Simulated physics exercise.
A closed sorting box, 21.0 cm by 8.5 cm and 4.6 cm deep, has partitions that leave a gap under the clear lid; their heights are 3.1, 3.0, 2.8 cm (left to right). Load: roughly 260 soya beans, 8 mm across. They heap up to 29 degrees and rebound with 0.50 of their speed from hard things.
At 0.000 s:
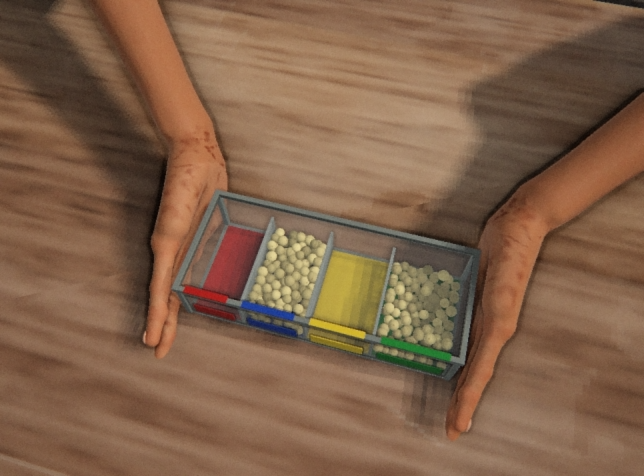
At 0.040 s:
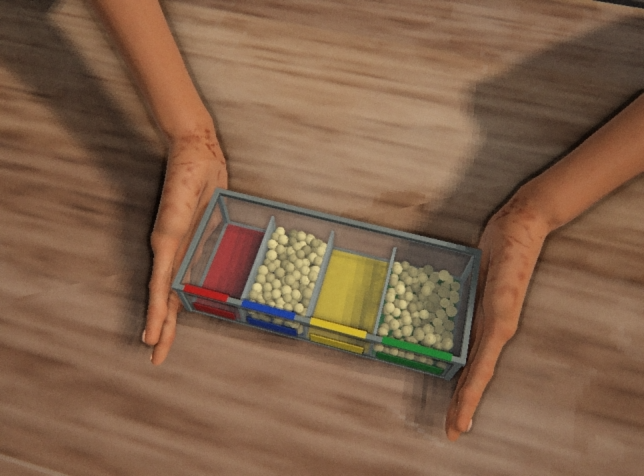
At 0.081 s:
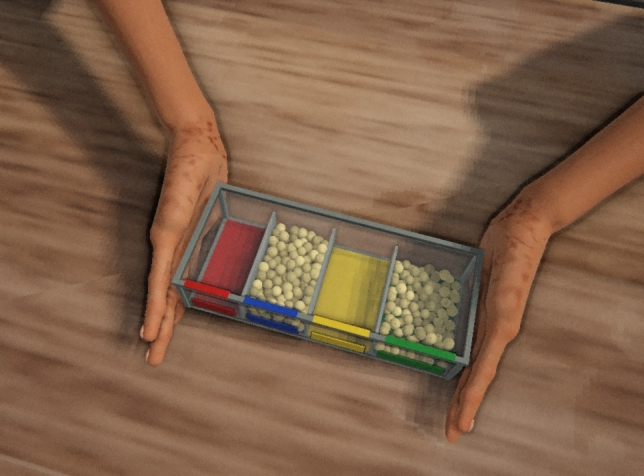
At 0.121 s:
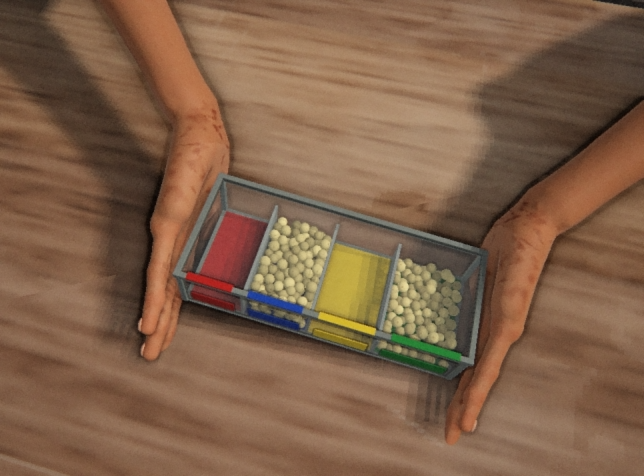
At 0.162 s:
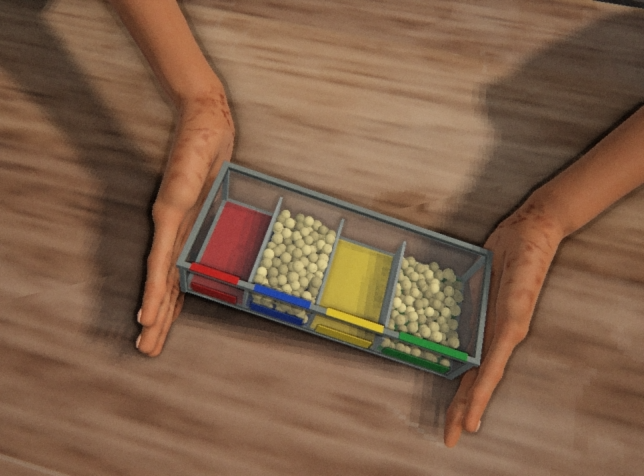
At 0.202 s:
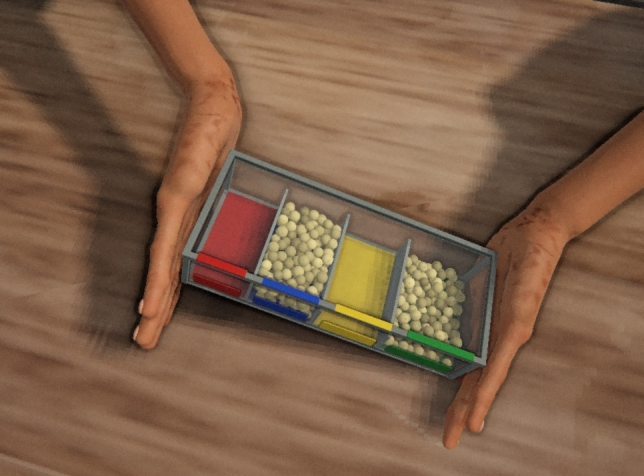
A clear box with four coloured sections, pale beans in the blue and green ones, tilted gradually between two hands, its left end rising while the beans stayed in their sections.
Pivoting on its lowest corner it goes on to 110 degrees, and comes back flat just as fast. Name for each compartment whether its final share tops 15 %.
Red below, blue above, green above, yellow below.
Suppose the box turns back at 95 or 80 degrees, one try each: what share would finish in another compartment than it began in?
About 25 and 20 per cent.
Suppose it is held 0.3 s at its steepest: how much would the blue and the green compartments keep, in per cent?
In that case blue 30, green 70.
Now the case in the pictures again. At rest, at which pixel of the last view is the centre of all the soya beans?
At about (410, 301).
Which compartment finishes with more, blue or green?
The green compartment.
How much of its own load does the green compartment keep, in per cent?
Roughly 100 per cent.
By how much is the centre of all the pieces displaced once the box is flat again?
Roughly 3.5 cm.
Then, at 1.13 s, tilt 110 degrees; blue 40 %, green 55 %, yellow 5 %.
After 1.76 s, tilt 49 degrees; blue 35 %, green 65 %.
Then, at 2.42 s, tilt 0 degrees; blue 30 %, green 65 %, yellow 5 %.
By 3.0 s all is still; red 0 %, blue 30 %, green 65 %, yellow 5 %.
